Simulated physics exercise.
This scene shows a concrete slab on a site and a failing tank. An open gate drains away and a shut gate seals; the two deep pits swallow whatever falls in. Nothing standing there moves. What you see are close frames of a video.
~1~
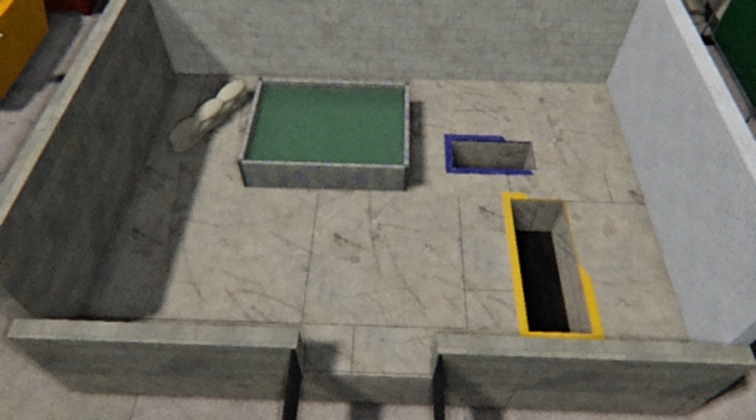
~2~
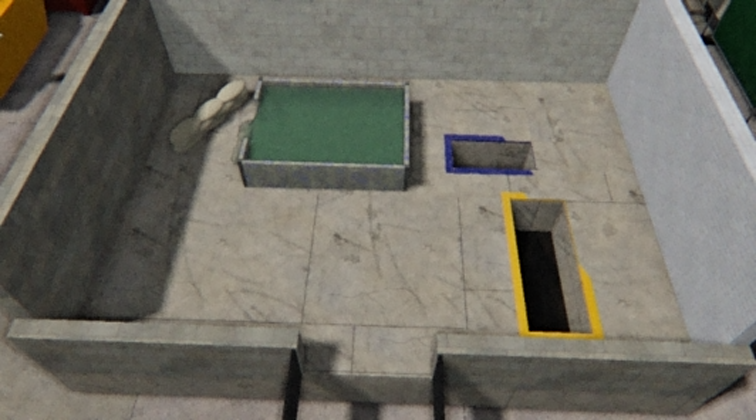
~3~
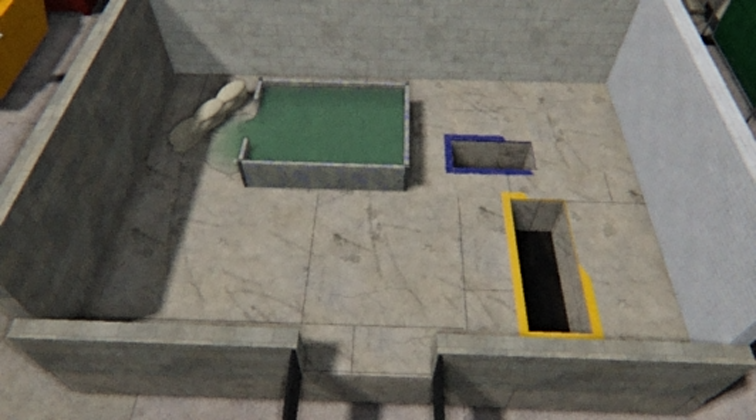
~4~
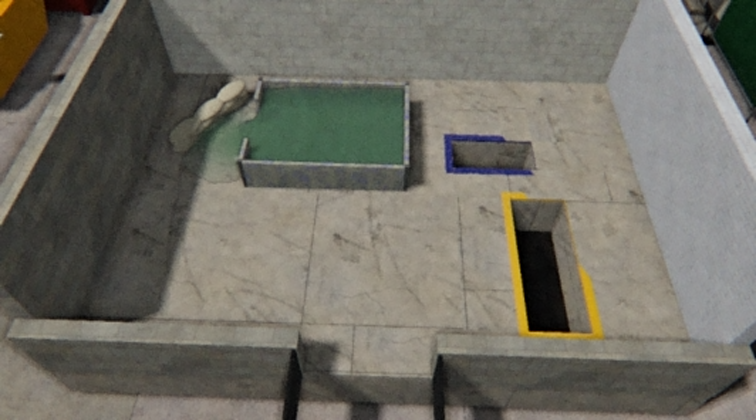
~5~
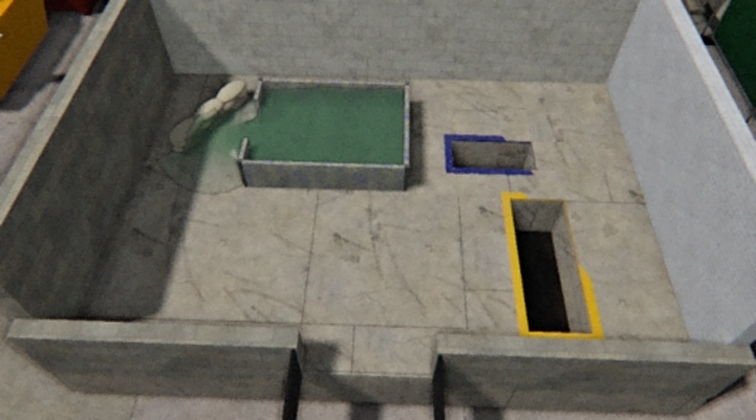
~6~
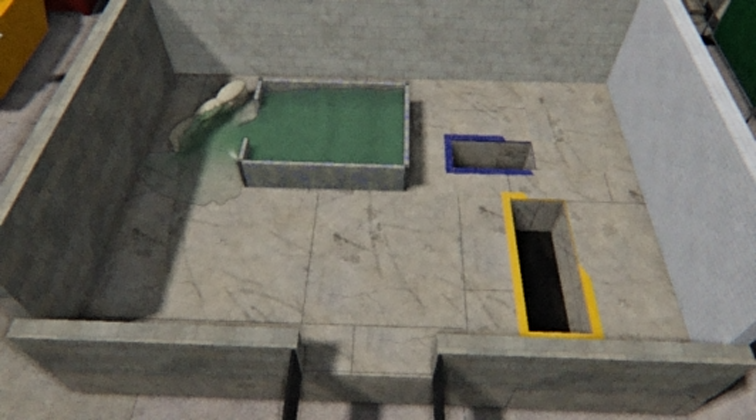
Concrete slab on a site, with green water in a tank opening at its left side and spreading out across the floor.
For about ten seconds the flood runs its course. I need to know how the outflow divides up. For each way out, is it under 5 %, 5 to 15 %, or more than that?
As I see it, I'd say the gate drains very little - not reaching five per cent, I'd say the blue pit drains very little - not reaching five per cent, I'd say the yellow pit drains a fair bit - five to fifteen per cent.
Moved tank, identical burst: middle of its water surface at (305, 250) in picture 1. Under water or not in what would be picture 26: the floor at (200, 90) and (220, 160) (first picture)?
Going point by point, I get drenched then drenched.
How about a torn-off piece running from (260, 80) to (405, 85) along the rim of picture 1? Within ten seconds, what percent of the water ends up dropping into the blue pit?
For blue, it comes to 8 percent.
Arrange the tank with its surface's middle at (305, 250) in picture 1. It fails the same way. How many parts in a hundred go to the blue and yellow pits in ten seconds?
I'd say blue gets 2 % and yellow gets 2 %.
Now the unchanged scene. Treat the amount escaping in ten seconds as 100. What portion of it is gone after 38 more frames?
Approximately 10 %.
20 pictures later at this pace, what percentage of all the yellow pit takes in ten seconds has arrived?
My estimate is close to 0 per cent.
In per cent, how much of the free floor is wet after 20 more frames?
My estimate is roughly 35 percent.
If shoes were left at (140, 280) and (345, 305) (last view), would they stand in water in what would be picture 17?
First spot swamped; second spot spared.
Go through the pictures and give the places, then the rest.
The first frame shows still water in the tank at (329, 124).
In the second frame, the front is at a hidden place, out from the gap at (257, 134).
In the third frame, the front is at (221, 124), out from the gap at (257, 136).
In the fourth frame, the front is at (187, 154), out from the gap at (257, 136).
In the fifth frame, the front is at (166, 162), out from the gap at (257, 135).
In the sixth frame, the front is at (139, 164), out from the gap at (257, 135).
A moment on, water covers 10 % of the floor; the gate 0 %, the blue pit 0 %, the yellow pit 0 %.
Next, water covers 20 % of the floor; the gate 0 %, the blue pit 0 %, the yellow pit 0 %.
Then, water covers 35 % of the floor; the gate 0 %, the blue pit 0 %, the yellow pit 0 %.
Later, water covers 65 % of the floor; the gate 1 %, the blue pit 0 %, the yellow pit 1 %.
In the end, water covers 80 % of the floor; the gate 3 %, the blue pit 2 %, the yellow pit 10 %.
